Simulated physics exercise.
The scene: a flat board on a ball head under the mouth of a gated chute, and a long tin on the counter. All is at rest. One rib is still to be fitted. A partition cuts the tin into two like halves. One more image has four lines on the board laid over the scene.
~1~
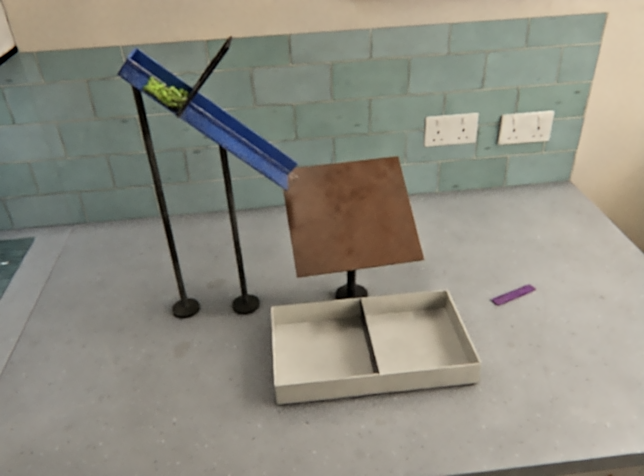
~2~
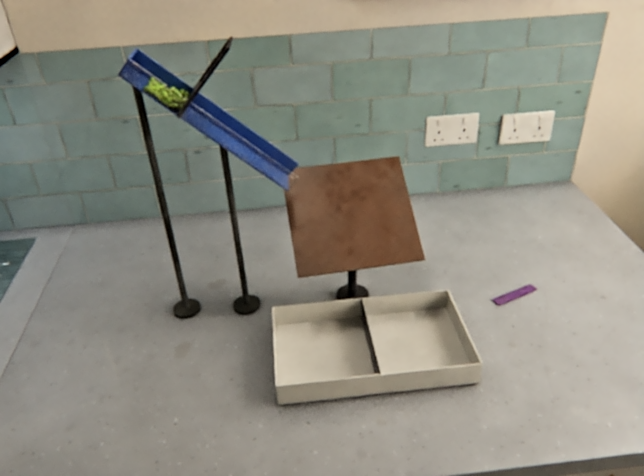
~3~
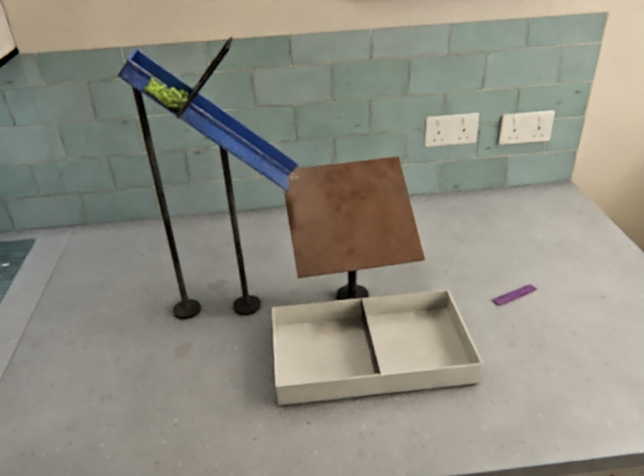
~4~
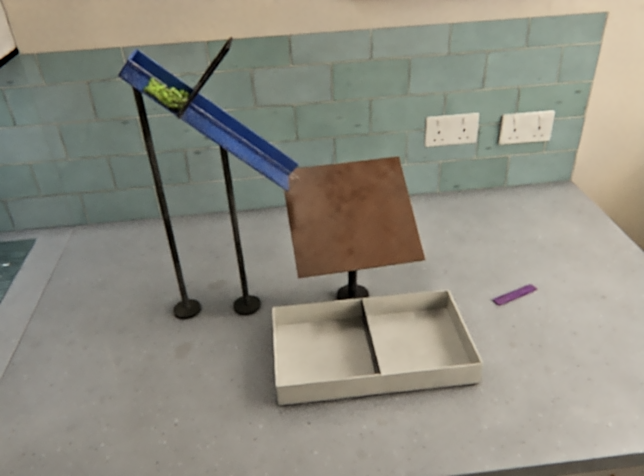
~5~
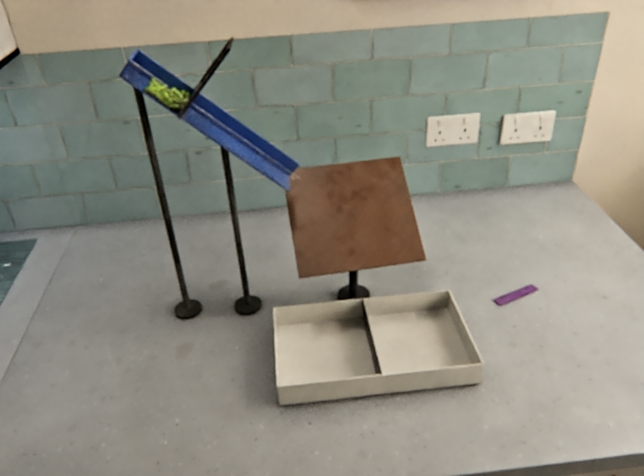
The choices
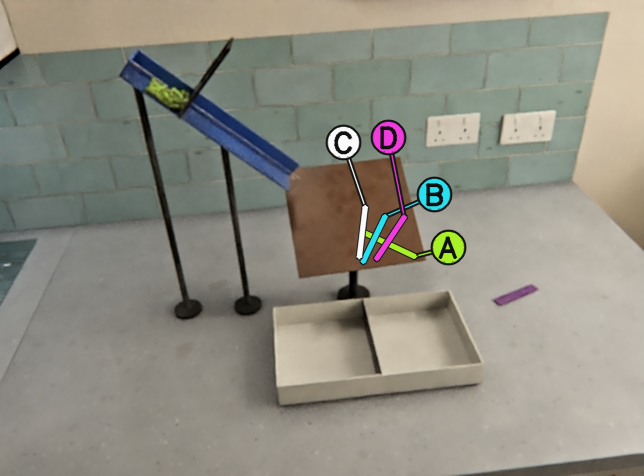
Nothing moves as green peas sit behind a gate in a blue chute above a brown board.
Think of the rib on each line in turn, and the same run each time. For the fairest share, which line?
Line D does it best.
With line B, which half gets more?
The left half.
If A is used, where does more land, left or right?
The right half.
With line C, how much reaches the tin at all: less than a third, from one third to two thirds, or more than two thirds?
It is more than two thirds.
On the marked copy, line A from (364, 232) to (414, 256); line B from (385, 216) to (363, 261); line C from (365, 207) to (359, 256); line D from (404, 217) to (376, 258).
For line A, of what is caught, about a tenth in the left half, almost all in the right.
For line B, of what is caught, the larger part in the left half, about a tenth in the right.
For line C, of what is caught, almost all in the left half, about a tenth in the right.
For line D, of what is caught, roughly a third in the left half, roughly two thirds in the right.
